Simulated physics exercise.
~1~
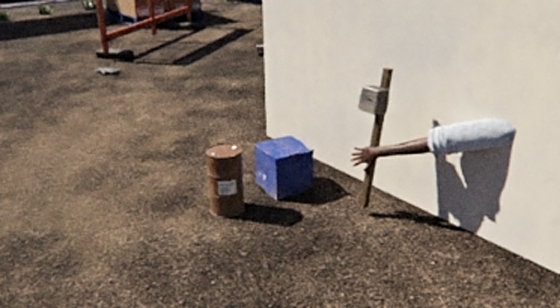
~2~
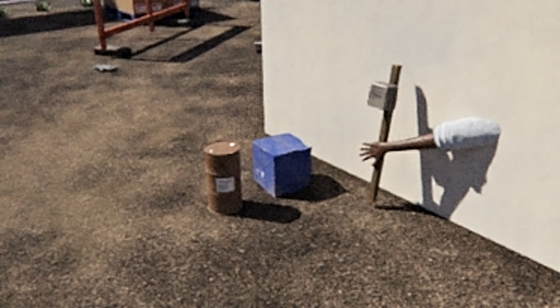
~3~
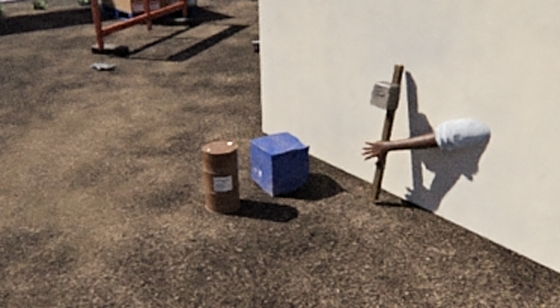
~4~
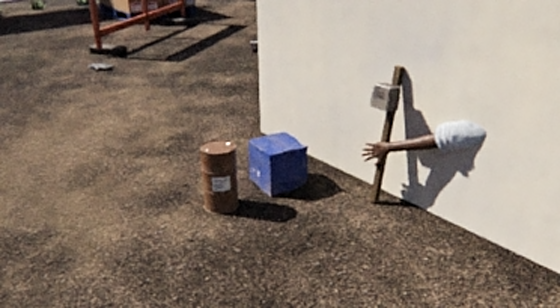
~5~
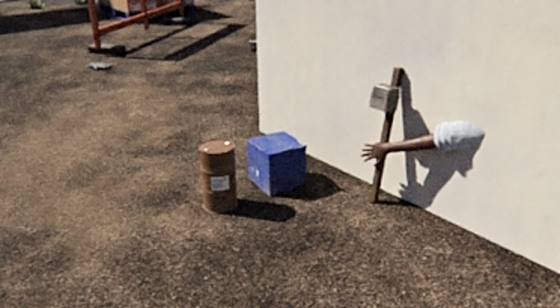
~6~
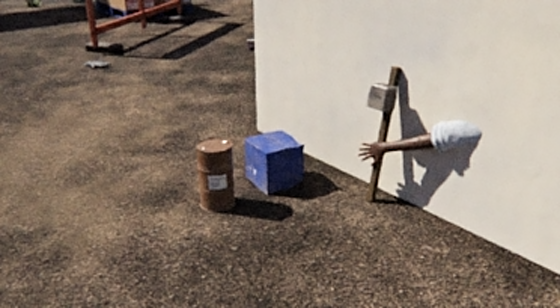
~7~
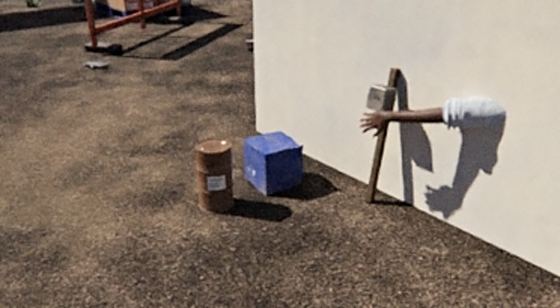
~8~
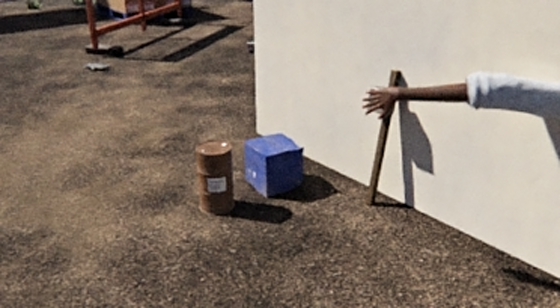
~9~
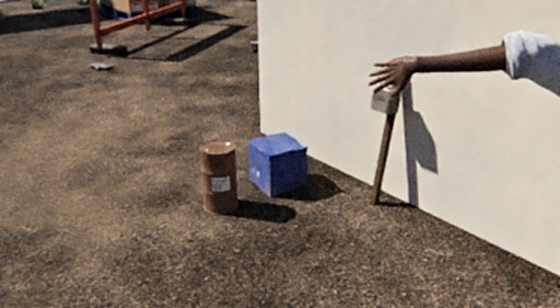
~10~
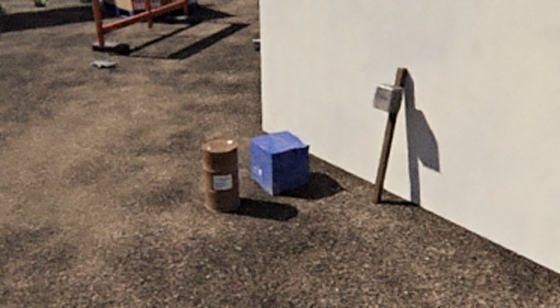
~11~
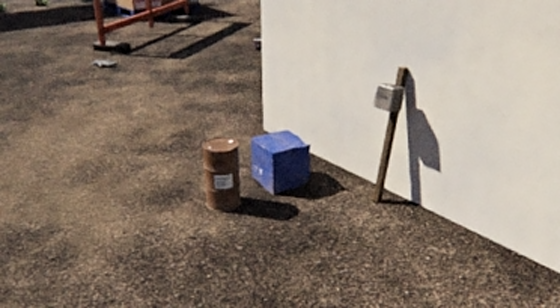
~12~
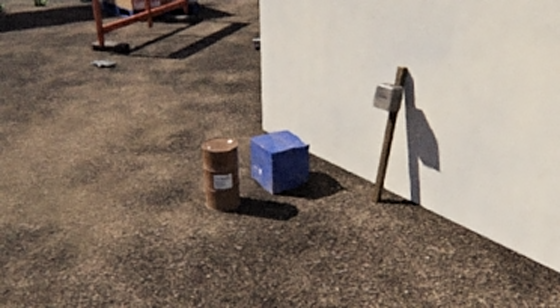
An outdoor patch of rough brown ground beside a pale wall is seen from slightly above, through a gently swaying camera. A rusty brown canister and a blue box stand near the middle, with an orange metal structure in the background at the upper left. On the right, a hand reaching from a white sleeve steadies a dark pole with a small grey box near its top, as it shifts slightly right and settles against the wall. The hand then rises past the pole's top and withdraws to the right. The pole stays leaning, and the canister and box remain in place.
